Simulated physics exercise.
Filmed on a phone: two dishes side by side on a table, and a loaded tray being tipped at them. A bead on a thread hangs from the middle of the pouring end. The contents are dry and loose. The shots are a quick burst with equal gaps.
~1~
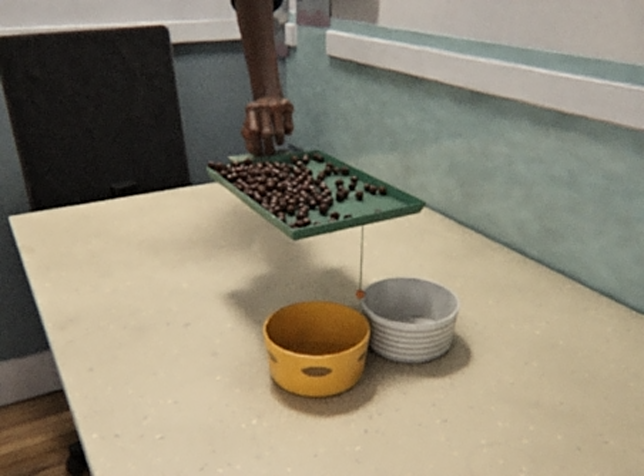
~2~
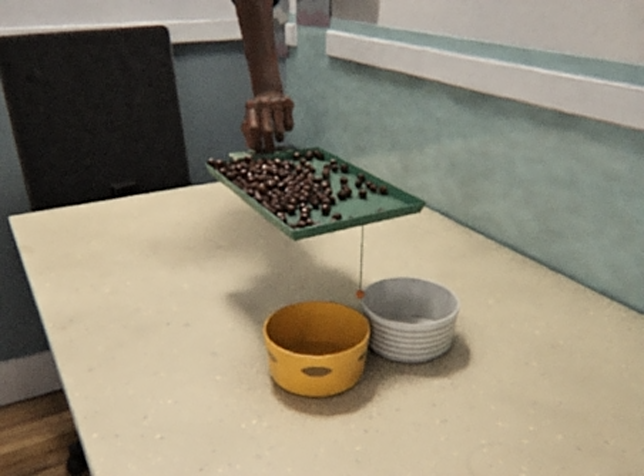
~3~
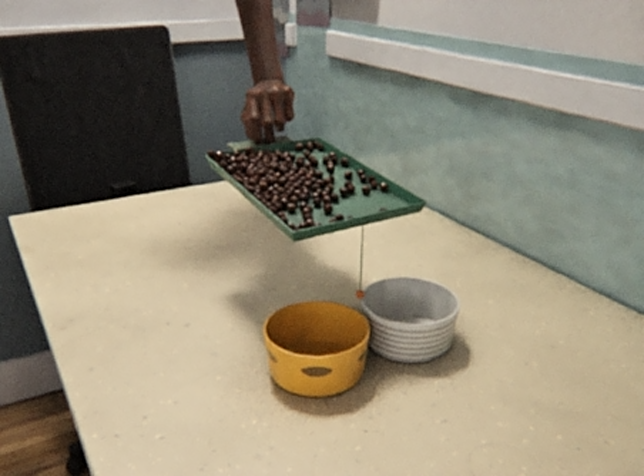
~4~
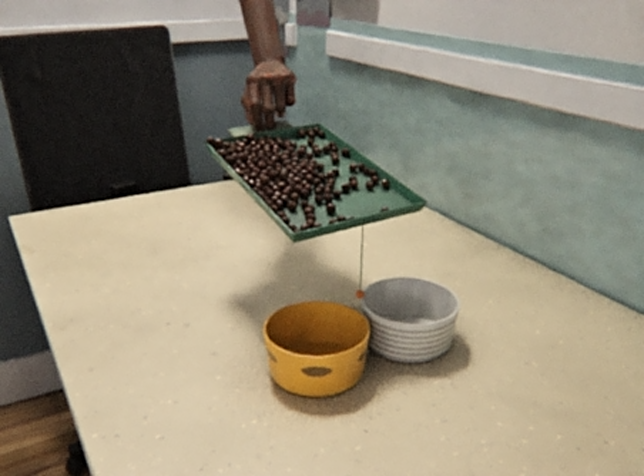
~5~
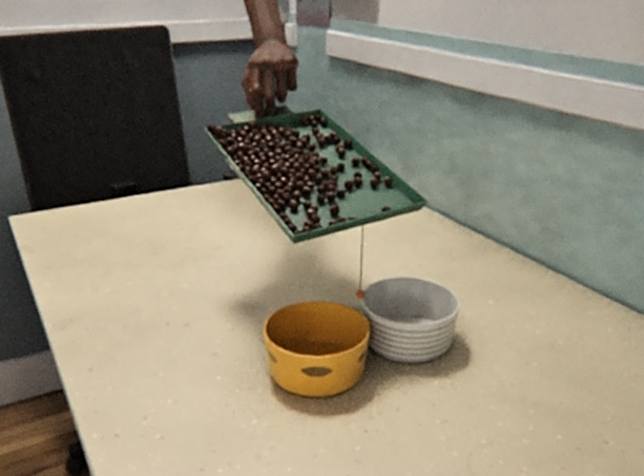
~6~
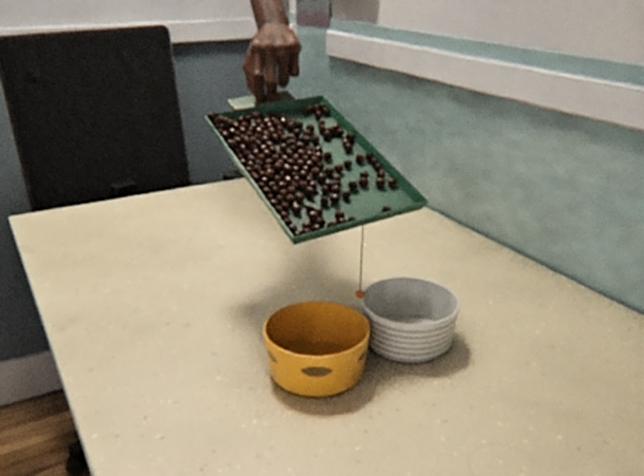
At the start, a hand holds a green tray of dark brown chocolate balls nearly level above a yellow dish and a whitish ribbed dish on a table. The hand then steadily raises the tray's far end, steepening its slope, while the bead hangs on its thread and the balls shift slightly.
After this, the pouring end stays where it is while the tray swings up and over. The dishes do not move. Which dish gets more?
More goes to the left dish.
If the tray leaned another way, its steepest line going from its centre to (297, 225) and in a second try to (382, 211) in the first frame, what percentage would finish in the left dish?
Roughly 80 per cent, and 0 per cent.
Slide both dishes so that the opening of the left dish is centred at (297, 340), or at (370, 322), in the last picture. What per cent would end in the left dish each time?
The first gives 40 %, the second 50 %.
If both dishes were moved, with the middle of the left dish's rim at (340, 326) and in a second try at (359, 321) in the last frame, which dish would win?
At the first place the left one, at the second left.
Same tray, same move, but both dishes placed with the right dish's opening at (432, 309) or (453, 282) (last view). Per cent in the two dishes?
In turn 90 and 30 in a hundred.
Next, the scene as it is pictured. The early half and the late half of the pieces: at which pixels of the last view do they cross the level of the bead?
The first part at (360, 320); the rest at (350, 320).
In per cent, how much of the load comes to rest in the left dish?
Some 50 per cent.
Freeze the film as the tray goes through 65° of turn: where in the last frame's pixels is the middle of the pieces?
Close to (347, 240).
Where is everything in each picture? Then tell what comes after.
The first frame shows corners of the pouring end near (294, 229) and (421, 202), level; middle of the load near (275, 182), chocolate balls; left dish near (344, 371); right dish near (439, 338); bead on its thread near (360, 294).
The second frame shows corners of the pouring end near (294, 229) and (422, 201), level; middle of the load near (276, 181), a little on the move.
The third frame shows corners of the pouring end near (294, 230) and (422, 201), tipped barely, lowest at the left corner; middle of the load near (277, 177), near a quarter on the move.
The fourth frame shows corners of the pouring end near (295, 232) and (422, 201), tipped a little, lowest at the left corner; middle of the load near (279, 171), near a third on the move.
The fifth frame shows corners of the pouring end near (295, 233) and (423, 200), tipped a little, lowest at the left corner; middle of the load near (281, 164), near two thirds on the move.
The sixth frame shows corners of the pouring end near (295, 235) and (424, 200), tipped clearly, lowest at the left corner; middle of the load near (285, 160), all but a few on the move; left dish near (344, 371); right dish near (439, 338).
Shortly afterwards, tray tipped steeply; near half on the tray; a little in the left dish; a little in the right dish; a little outside both; near a quarter in the air.
Next, tray tipped past a quarter turn; near half in the left dish; near a quarter in the right dish; near a third outside both; only a few in the air.
Some moments later, tray tipped past a quarter turn; near half in the left dish; near a quarter in the right dish; near a third outside both.
In the end, tray tipped past a quarter turn; near half in the left dish; near a quarter in the right dish; near a third outside both.
